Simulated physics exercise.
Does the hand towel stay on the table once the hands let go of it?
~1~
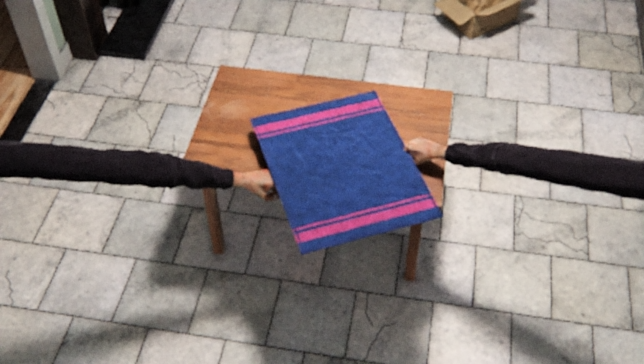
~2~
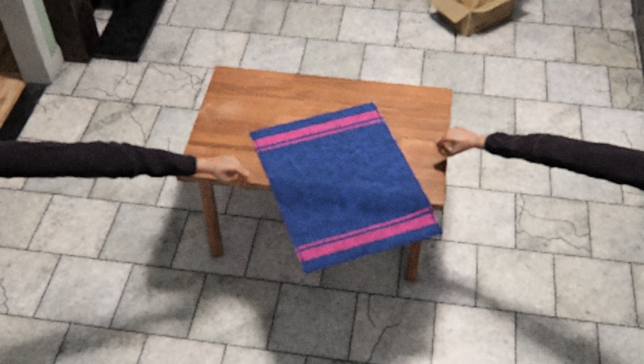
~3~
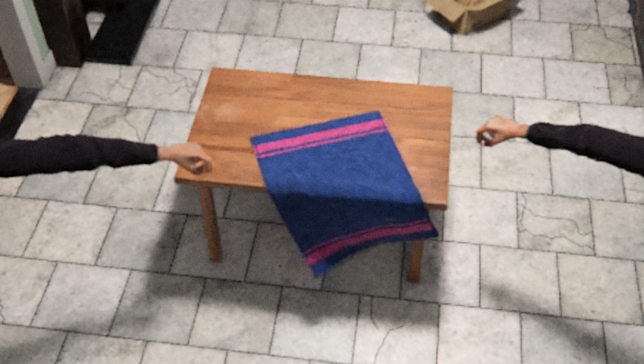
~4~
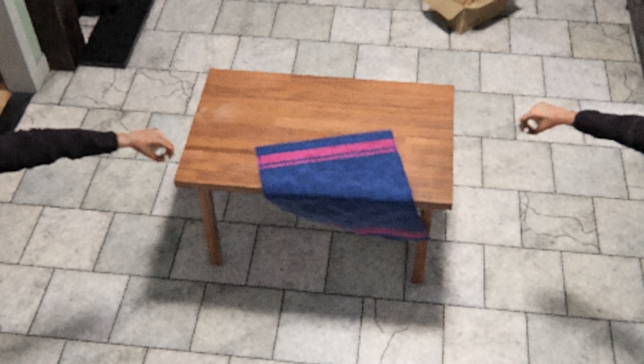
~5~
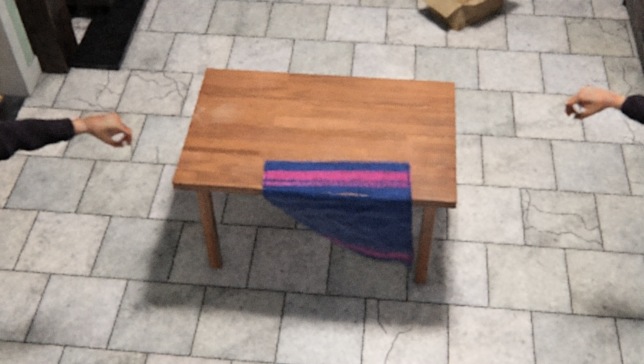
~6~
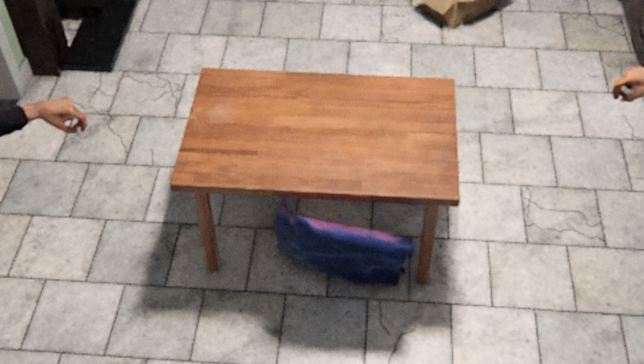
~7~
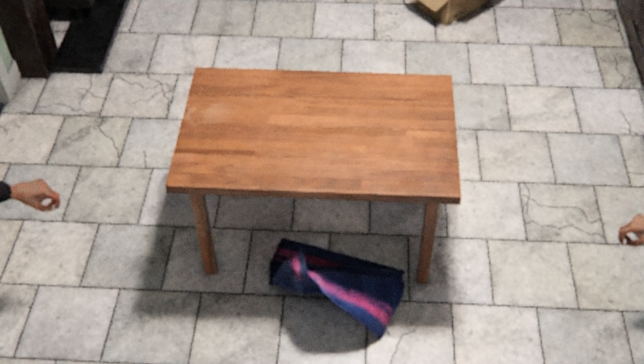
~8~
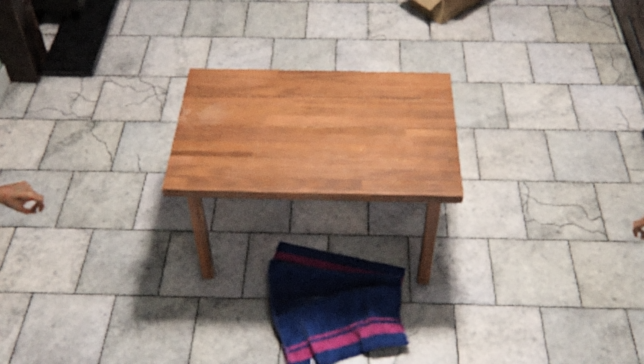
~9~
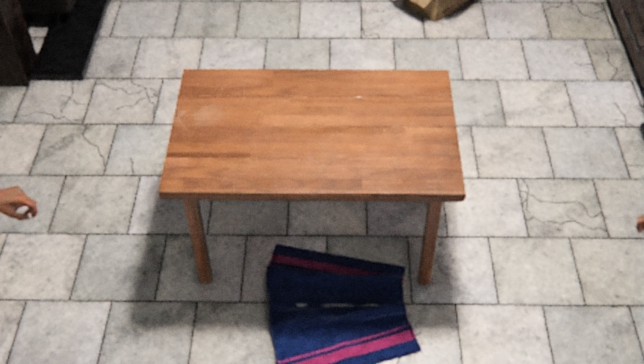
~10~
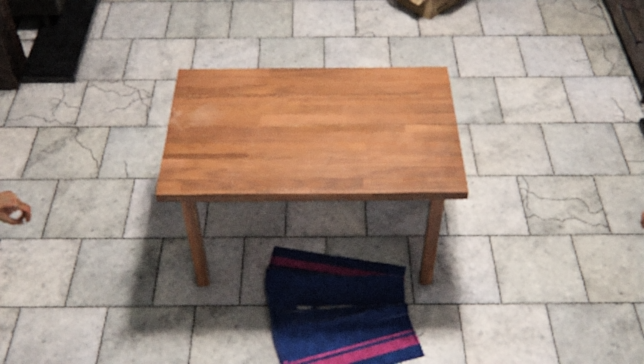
No, it slides over the front edge and ends up folded on the tiled floor.
